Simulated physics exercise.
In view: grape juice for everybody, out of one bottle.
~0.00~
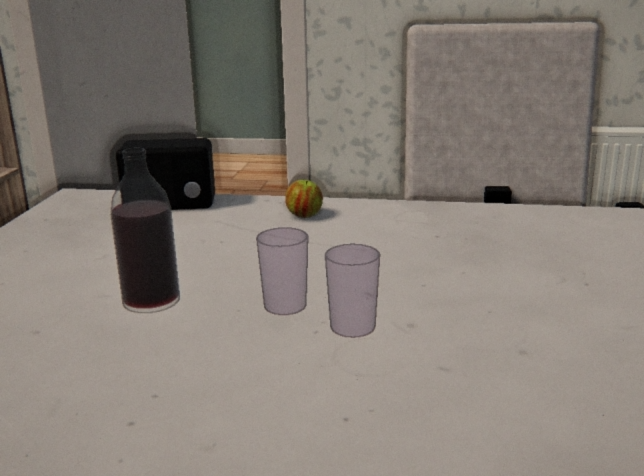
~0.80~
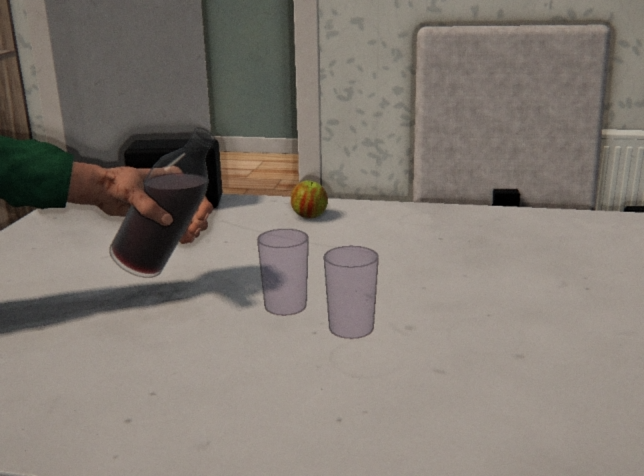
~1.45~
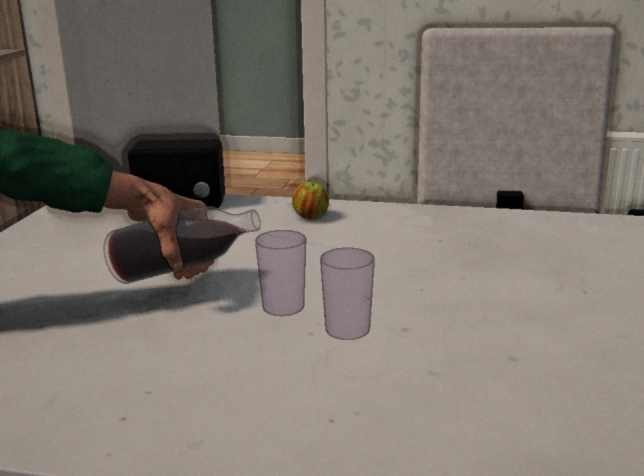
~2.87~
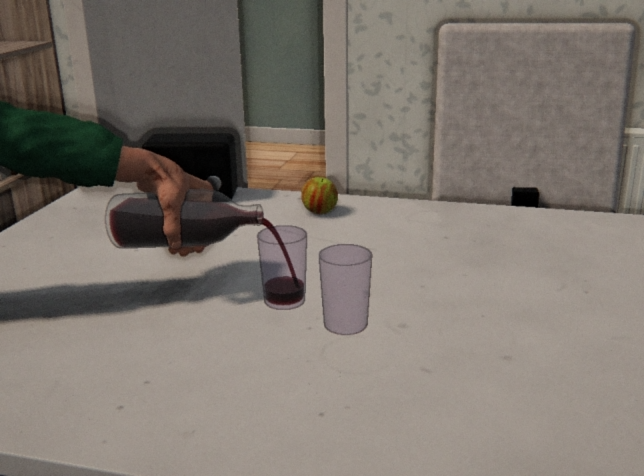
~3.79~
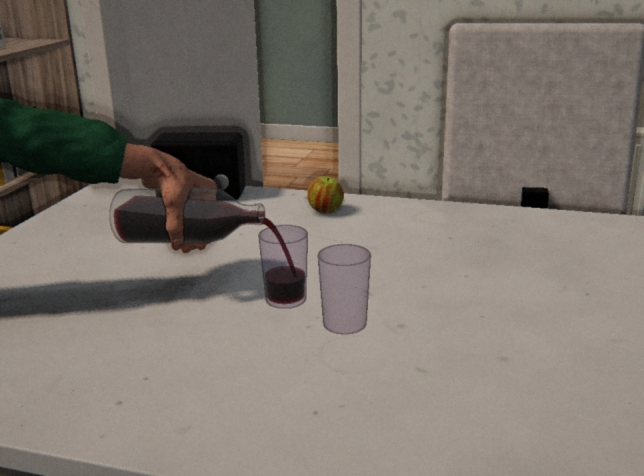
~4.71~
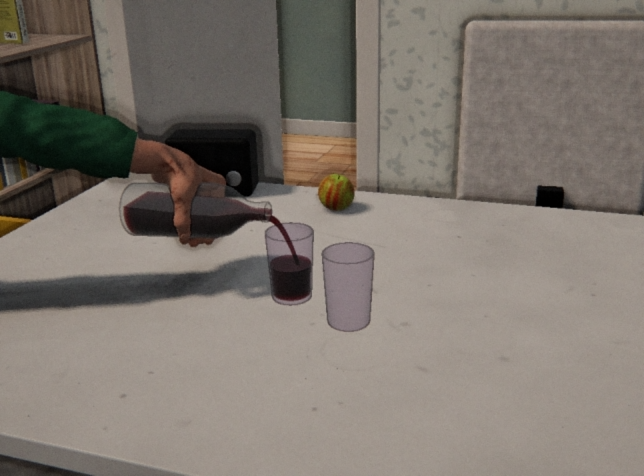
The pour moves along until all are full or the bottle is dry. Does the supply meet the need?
Yes, I think it will cover all of them.
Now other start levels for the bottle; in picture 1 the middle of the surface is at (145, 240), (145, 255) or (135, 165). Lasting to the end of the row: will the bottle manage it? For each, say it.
One by one: Comes up shy, then comes up shy, then does the job.
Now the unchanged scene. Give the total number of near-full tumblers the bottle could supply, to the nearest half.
Roughly 2.5.
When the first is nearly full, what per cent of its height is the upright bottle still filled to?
My estimate is close to 40 in a hundred.
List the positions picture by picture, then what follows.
In the first frame, before the pour; bottle (142, 226) about two thirds full; two tumblers, the last at (352, 289).
In the second frame, the bottle is on its way; bottle (171, 197) tipped 35° with all of its load; the first is empty.
In the third frame, the grape juice nears the lip; bottle (188, 238) tipped 70° with all of its load; two tumblers, the last at (347, 292).
In the fourth frame, pouring; bottle (190, 218) tipped 85° with nearly all of its load; the first is about a quarter full.
In the fifth frame, pouring; bottle (193, 216) tipped 85° with nearly all of its load; two tumblers, the last at (344, 287).
In the sixth frame, pouring; bottle (202, 210) tipped 85° with about three quarters of its load; the first is about half full.
After 6.2 s, the first is about two thirds full.
After 14.1 s, the first is done and the bottle has about two thirds of its load.
After 22.0 s, both are full and about a quarter of the grape juice is over.
